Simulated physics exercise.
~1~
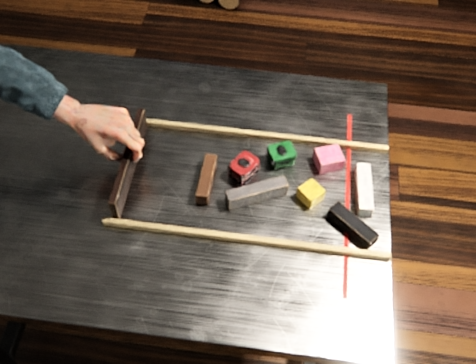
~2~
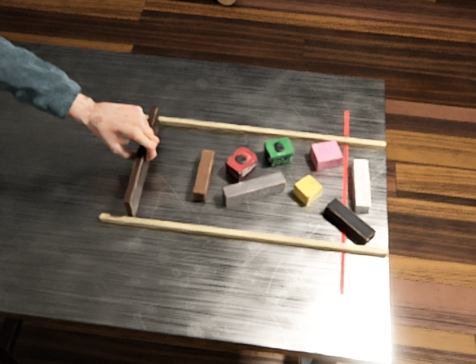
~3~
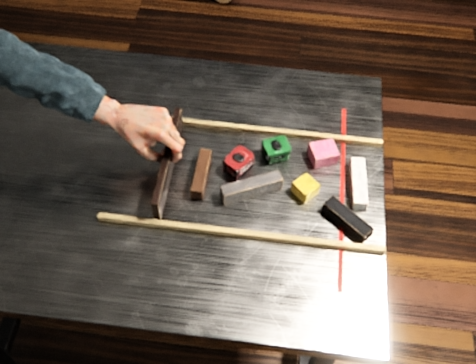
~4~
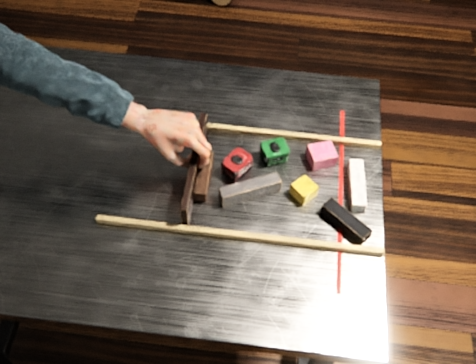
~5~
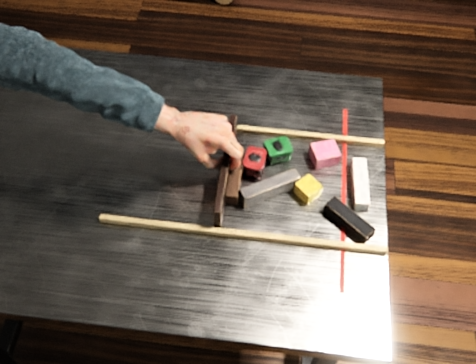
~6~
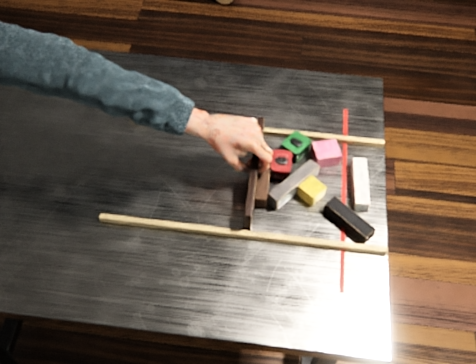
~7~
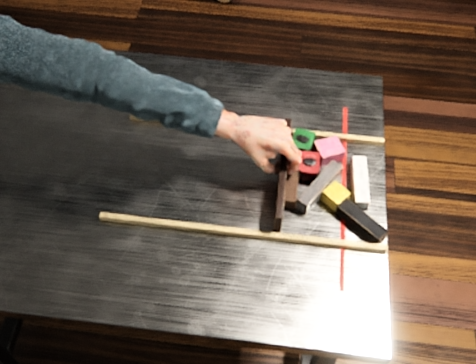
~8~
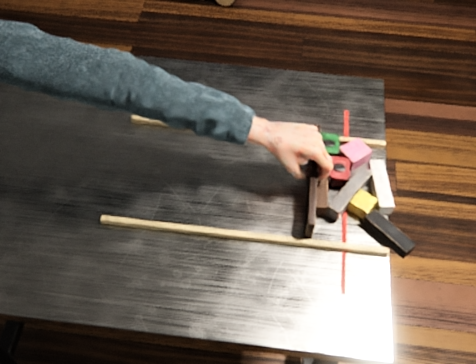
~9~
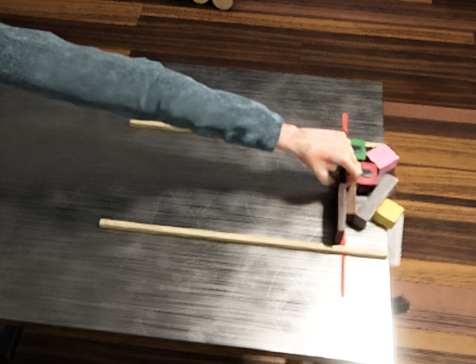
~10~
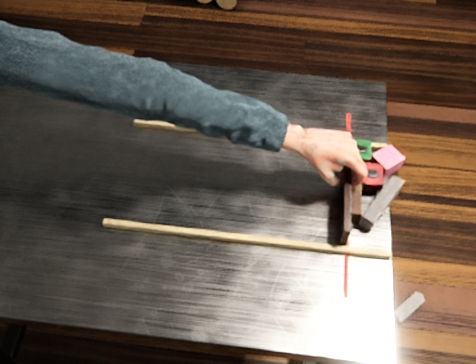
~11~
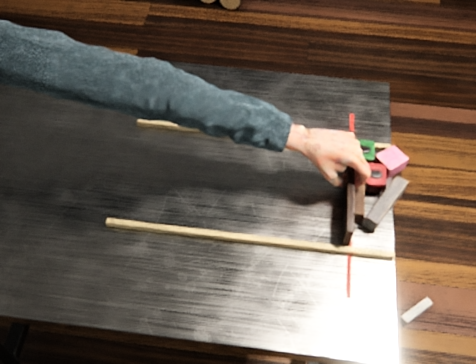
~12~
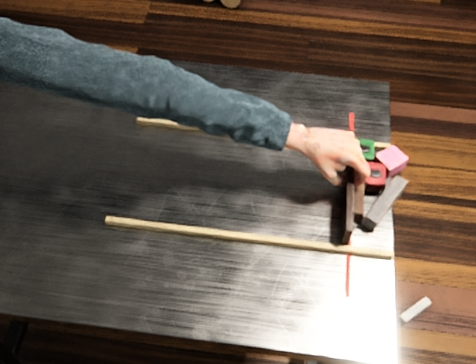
On a dark table above a striped wooden floor, seen from overhead by a slightly swaying camera, two pale rods lie lengthwise, with a red line near the right edge. Between them sit brown, grey, black and white sticks, a red case, and green, pink and yellow blocks. A hand in a blue-grey sleeve slides an upright dark board rightward, gathering the brown stick, then the others. The pile crosses the line, and the white, black and yellow pieces go over the edge. The board stops at the line, the remaining pieces crowded at the edge.
